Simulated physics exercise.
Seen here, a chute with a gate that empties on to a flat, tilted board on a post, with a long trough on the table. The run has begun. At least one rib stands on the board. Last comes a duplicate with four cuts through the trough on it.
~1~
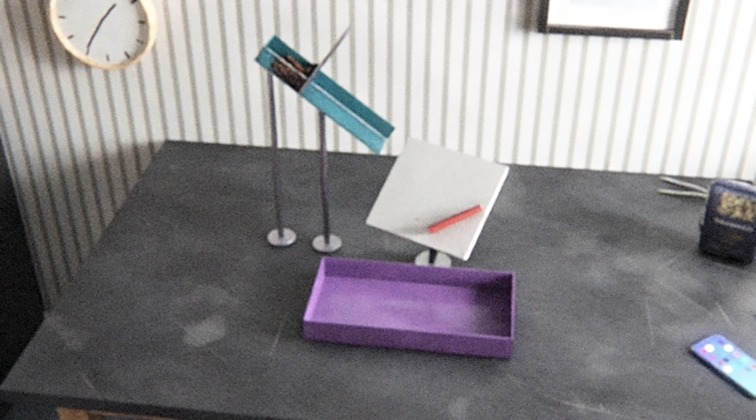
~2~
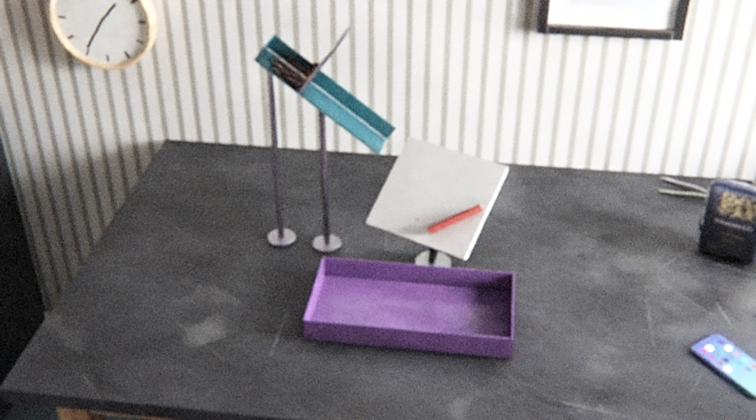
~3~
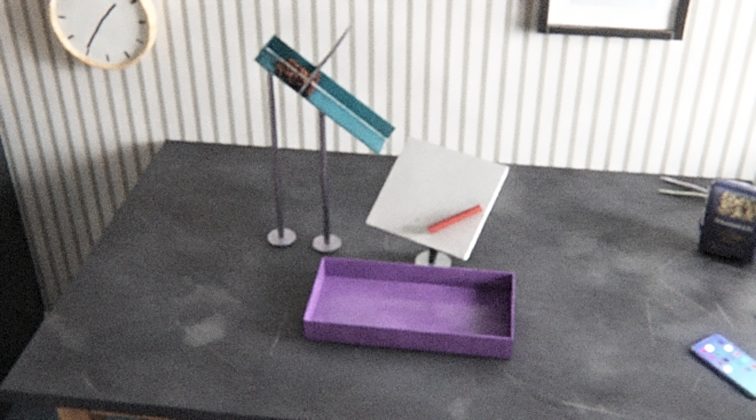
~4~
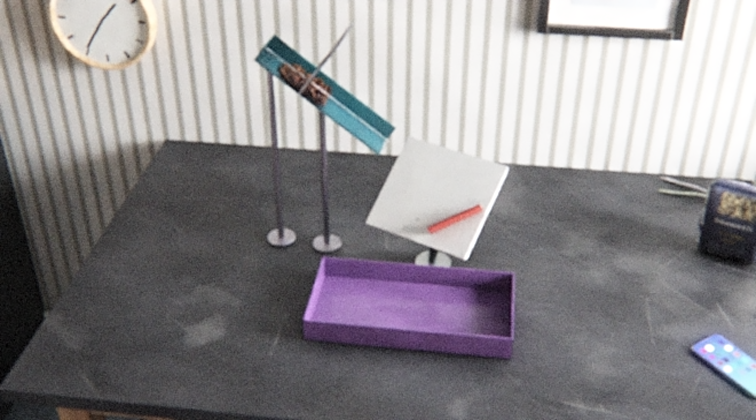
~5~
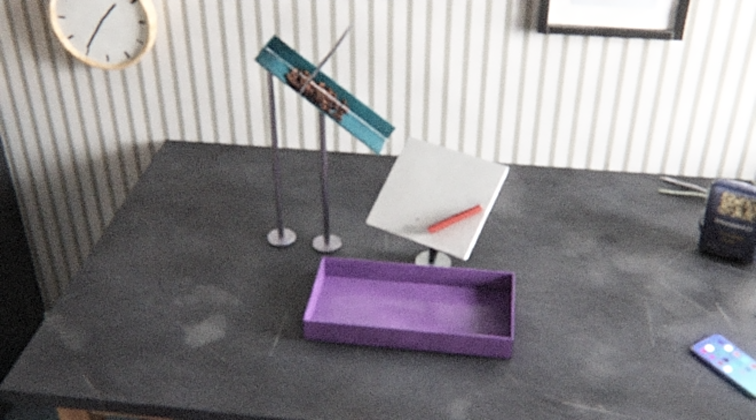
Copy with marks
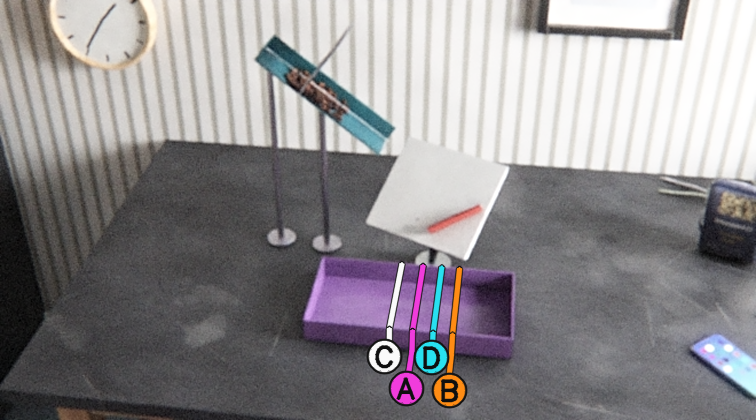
In the video, a cluster of small brown pieces slides a short way down a sloping teal chute, past a thin raised gate, while the tilted white board with its red rib and the empty purple trough stay still.
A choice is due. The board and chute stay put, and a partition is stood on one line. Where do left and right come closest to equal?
C.
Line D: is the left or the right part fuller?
The left side.
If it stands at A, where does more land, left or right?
Left.
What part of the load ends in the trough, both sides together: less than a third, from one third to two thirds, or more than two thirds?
More than two thirds.
On the marked copy, line A crosses the front rim at (412, 330); line B crosses the front rim at (452, 333); line C crosses the front rim at (389, 328); line D crosses the front rim at (433, 332).
With A, of what is caught, nearly all on the left of the divider, a small part on the right.
With B, of what is caught, nearly all on the left of the divider, a stray few on the right.
With C, of what is caught, about two thirds on the left of the divider, about a third on the right.
With D, of what is caught, nearly all on the left of the divider, a small part on the right.
